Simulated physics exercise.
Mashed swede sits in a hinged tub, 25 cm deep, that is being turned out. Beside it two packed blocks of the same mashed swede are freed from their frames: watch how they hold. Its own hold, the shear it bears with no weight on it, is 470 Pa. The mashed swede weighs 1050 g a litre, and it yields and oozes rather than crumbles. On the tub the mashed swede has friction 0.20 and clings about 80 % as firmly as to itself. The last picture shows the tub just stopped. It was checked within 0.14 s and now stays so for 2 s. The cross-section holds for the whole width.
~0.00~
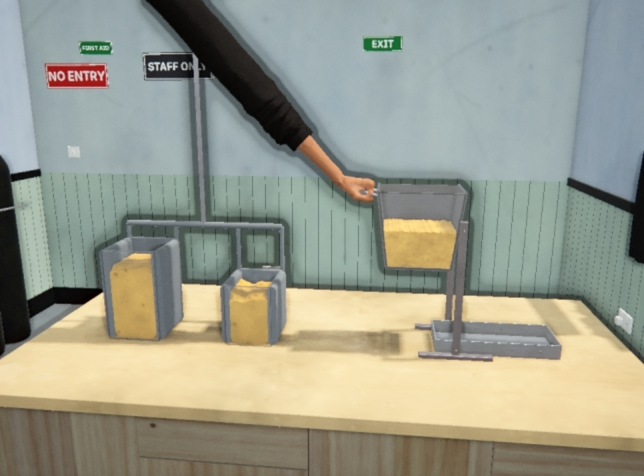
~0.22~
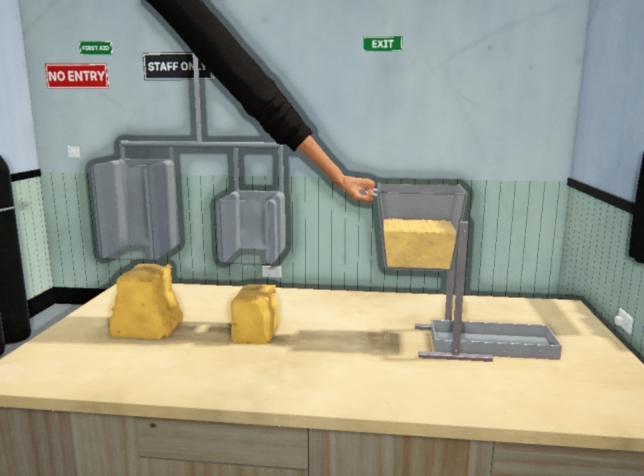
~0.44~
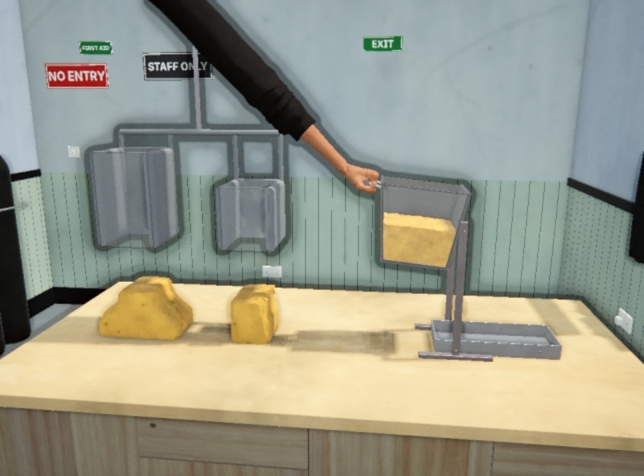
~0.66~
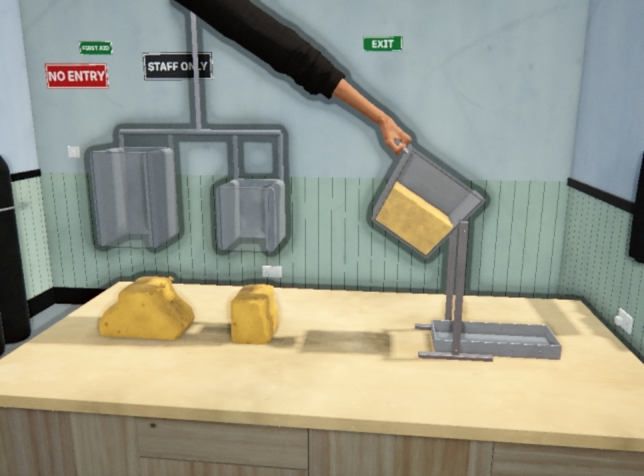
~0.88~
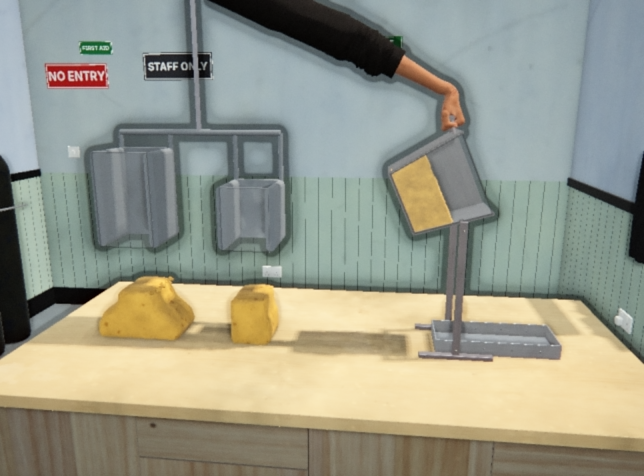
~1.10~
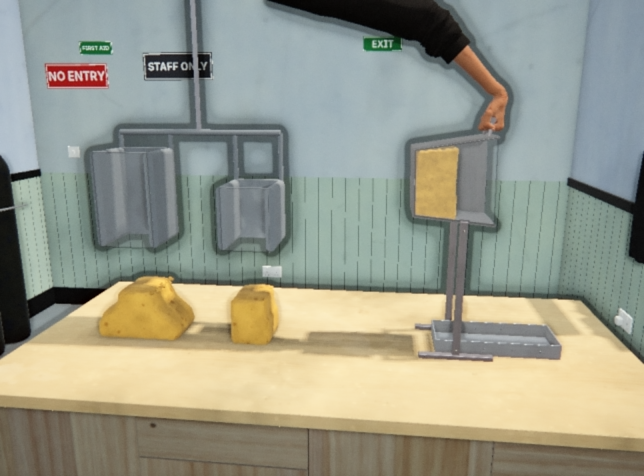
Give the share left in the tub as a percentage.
Expect roughly 100 %.
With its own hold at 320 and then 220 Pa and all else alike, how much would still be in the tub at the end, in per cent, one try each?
In turn about 80 %, 60 %.
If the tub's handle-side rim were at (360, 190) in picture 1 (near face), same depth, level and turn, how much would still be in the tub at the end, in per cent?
In that case some 70 per cent.
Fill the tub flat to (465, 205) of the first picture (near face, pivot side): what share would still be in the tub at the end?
In that case some 55 per cent.
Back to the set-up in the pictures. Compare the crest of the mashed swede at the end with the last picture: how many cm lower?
Some 7 cm.
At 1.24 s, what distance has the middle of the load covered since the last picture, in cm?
About 3 cm.
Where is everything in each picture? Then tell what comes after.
In the first picture, handle-side rim at (380, 192), tilt 0 degrees; crest of the mashed swede at (447, 232); block heights 27 cm, 17 cm (left to right).
In the second picture, handle-side rim at (380, 192), tilt 0 degrees; crest of the mashed swede at (447, 232); block heights 23 cm, 17 cm (left to right).
In the third picture, handle-side rim at (384, 184), tilt 6 degrees; crest of the mashed swede at (388, 224); block heights 18 cm, 17 cm (left to right).
In the fourth picture, handle-side rim at (414, 150), tilt 34 degrees; crest of the mashed swede at (396, 188); block heights 18 cm, 16 cm (left to right).
In the fifth picture, handle-side rim at (463, 134), tilt 66 degrees; crest of the mashed swede at (425, 158); block heights 18 cm, 16 cm (left to right).
In the sixth picture, handle-side rim at (499, 139), tilt 88 degrees; crest of the mashed swede at (449, 150); block heights 18 cm, 16 cm (left to right).
After 1.24 s, the tub is at 88 degrees and holds 100 %.
After 1.41 s, the tub is at 88 degrees and holds 100 %.
After 1.58 s, the tub is at 88 degrees and holds 100 %.
After 1.75 s, the tub is at 88 degrees and holds 100 %.
After 3.10 s, the tub is at 88 degrees and holds 100 %.
